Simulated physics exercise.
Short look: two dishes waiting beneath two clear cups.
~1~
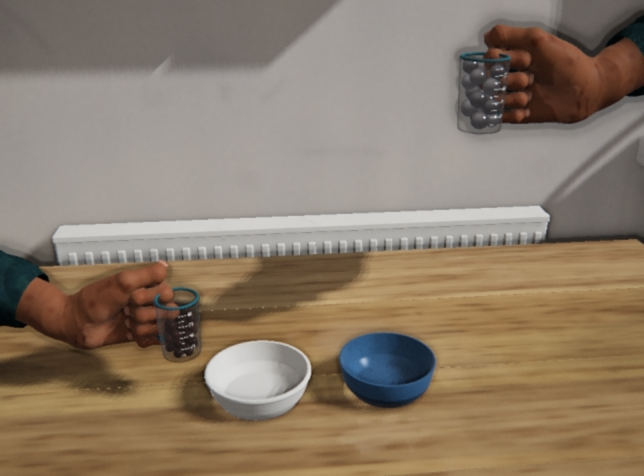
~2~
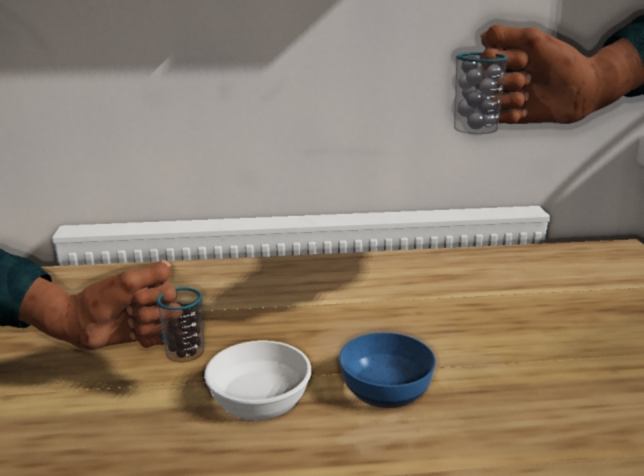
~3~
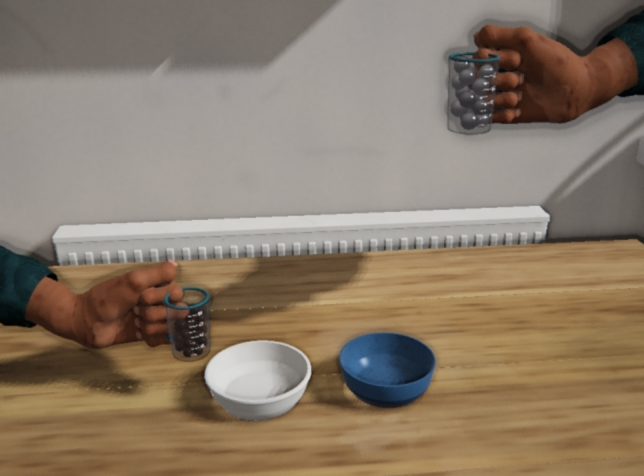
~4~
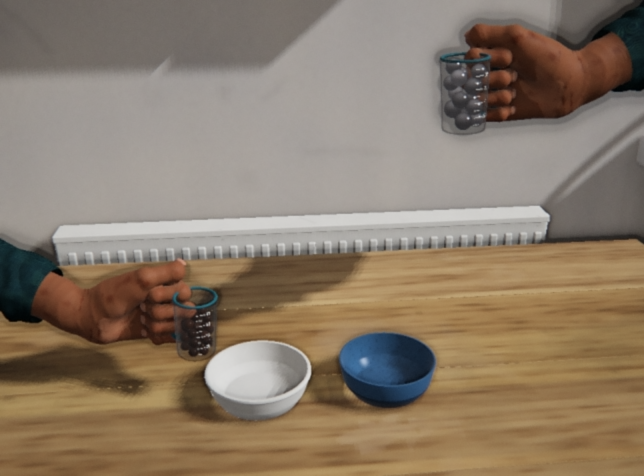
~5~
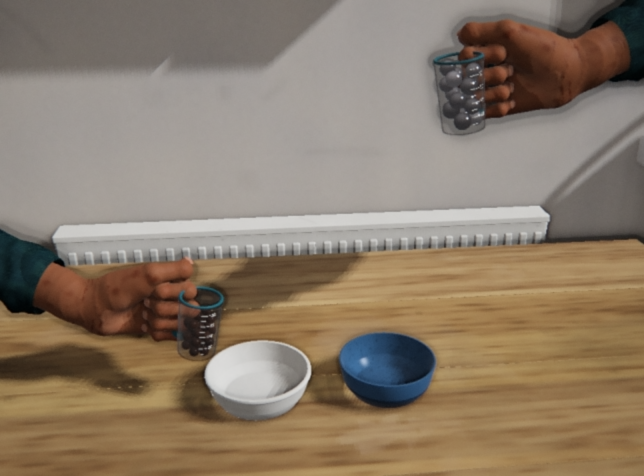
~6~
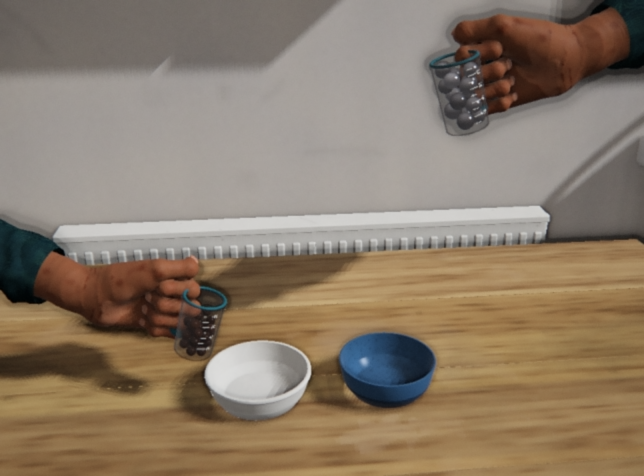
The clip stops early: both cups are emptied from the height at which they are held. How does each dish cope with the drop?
In order: Left dish receives the full amount; right dish receives only part.
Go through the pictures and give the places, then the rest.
Left dish at (259, 404), empty; left cup at (179, 325), holding chocolate balls, just above its dish; right dish at (396, 389), empty; right cup at (482, 93), holding steel balls, high above its dish, in the first picture.
Left cup at (182, 325), upright; right cup at (479, 93), upright, in the second picture.
Left cup at (189, 325), upright; right cup at (471, 94), upright, in the third picture.
Left cup at (196, 325), tipped 3°; right cup at (464, 94), tipped 3°, in the fourth picture.
Left cup at (199, 324), tipped 9°; right cup at (461, 94), tipped 9°, in the fifth picture.
Left dish at (259, 404); left cup at (199, 324), tipped 16°; right dish at (396, 389); right cup at (461, 94), tipped 16°, in the sixth picture.
Then, 0.45 s past the last view, left, all still in the cup; right, all still in the cup.
Then, 0.93 s past the last view, left, all still in the cup; right, all still in the cup.
Then, 1.51 s past the last view, left, all in the dish; right, about a quarter in the dish, a small part outside the dish, about two thirds in the air.
Finally, left, all in the dish, none outside the dish; right, about a third in the dish, about two thirds outside the dish.
